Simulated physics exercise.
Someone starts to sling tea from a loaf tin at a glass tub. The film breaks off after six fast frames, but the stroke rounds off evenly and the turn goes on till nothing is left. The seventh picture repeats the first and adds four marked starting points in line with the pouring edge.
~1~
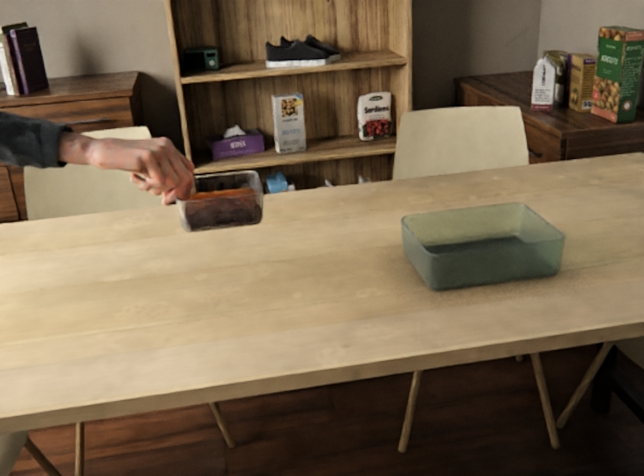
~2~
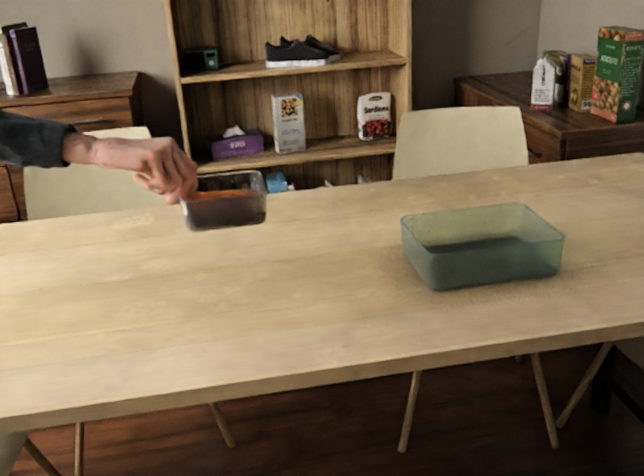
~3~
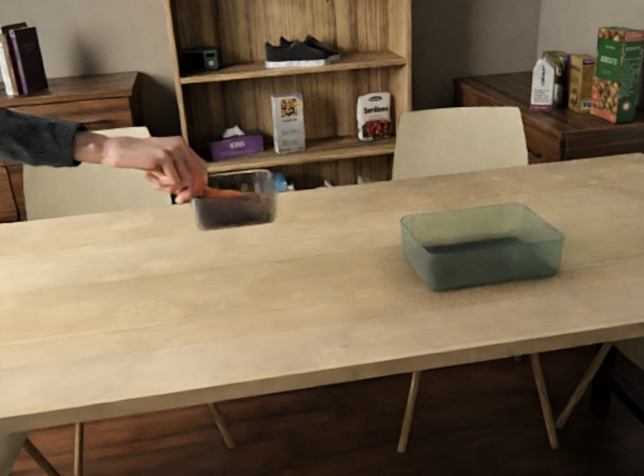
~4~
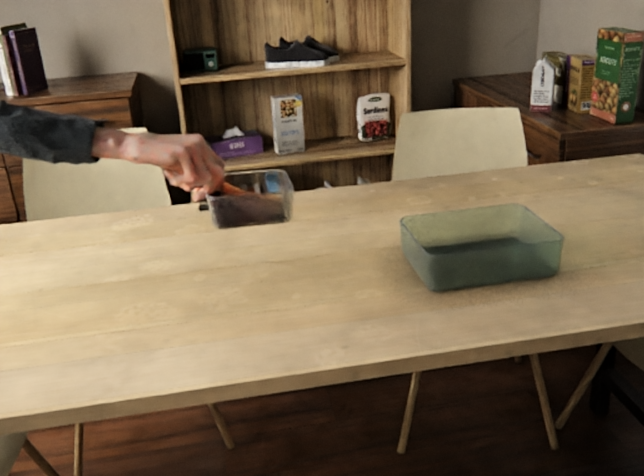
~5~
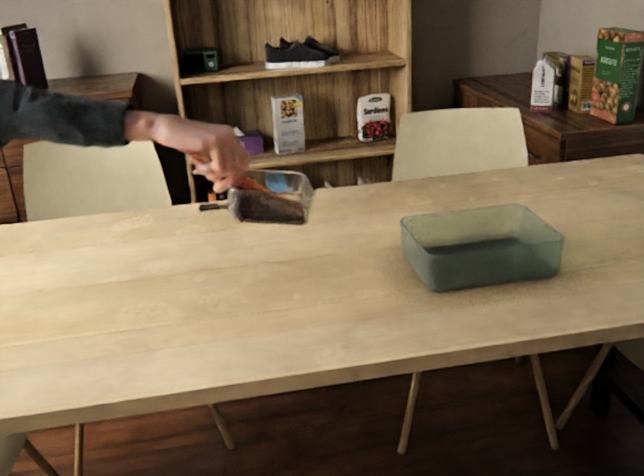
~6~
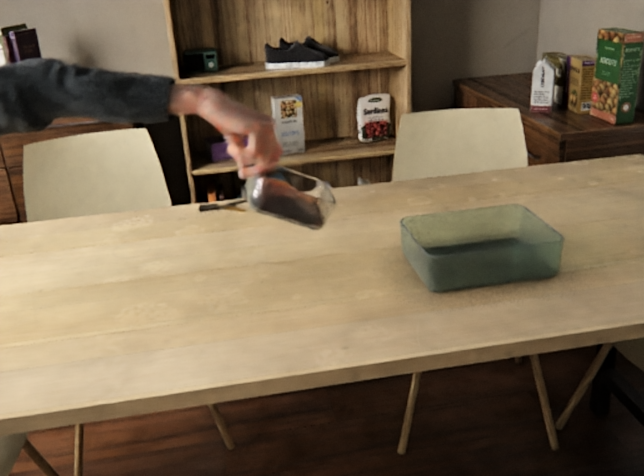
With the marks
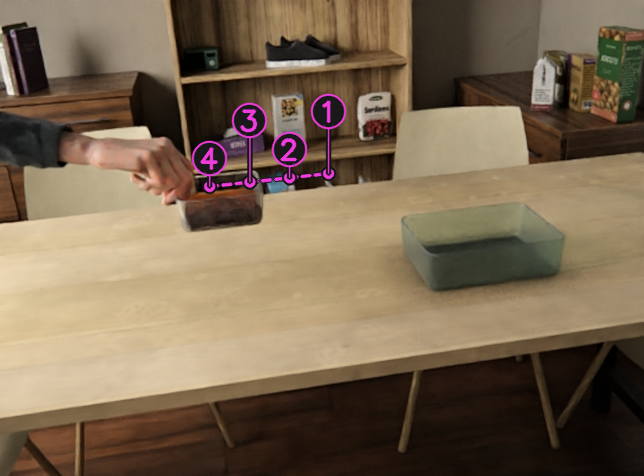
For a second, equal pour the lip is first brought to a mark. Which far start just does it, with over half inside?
That is dot 2.
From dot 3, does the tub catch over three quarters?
No, less.
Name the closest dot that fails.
That would be 3.
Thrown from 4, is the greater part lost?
Yes, it does.
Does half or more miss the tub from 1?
No, not at all.
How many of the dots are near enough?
Two.
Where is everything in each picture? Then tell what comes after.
Upright, lip at (258, 181); tub from (427, 289) to (558, 271); nothing has left yet.
Upright, lip at (262, 180); nothing has left yet.
Upright, lip at (272, 179); nothing has left yet.
Upright, lip at (288, 179); nothing has left yet.
Tipped about 10°, lip at (309, 183); nothing has left yet.
Tipped about 25°, lip at (329, 192); nothing has left yet.
On the marked copy, 1 at (328, 173); 2 at (289, 177); 3 at (249, 182); 4 at (209, 186).
Choosing 1, about 81 % lands in the tub, 8 % falls short and 11 % goes beside or beyond.
Choosing 2, about 74 % lands in the tub, 17 % falls short and 9 % goes beside or beyond.
Choosing 3, about 29 % lands in the tub, 65 % falls short and 6 % goes beside or beyond.
Choosing 4, about 0 % lands in the tub, 98 % falls short.
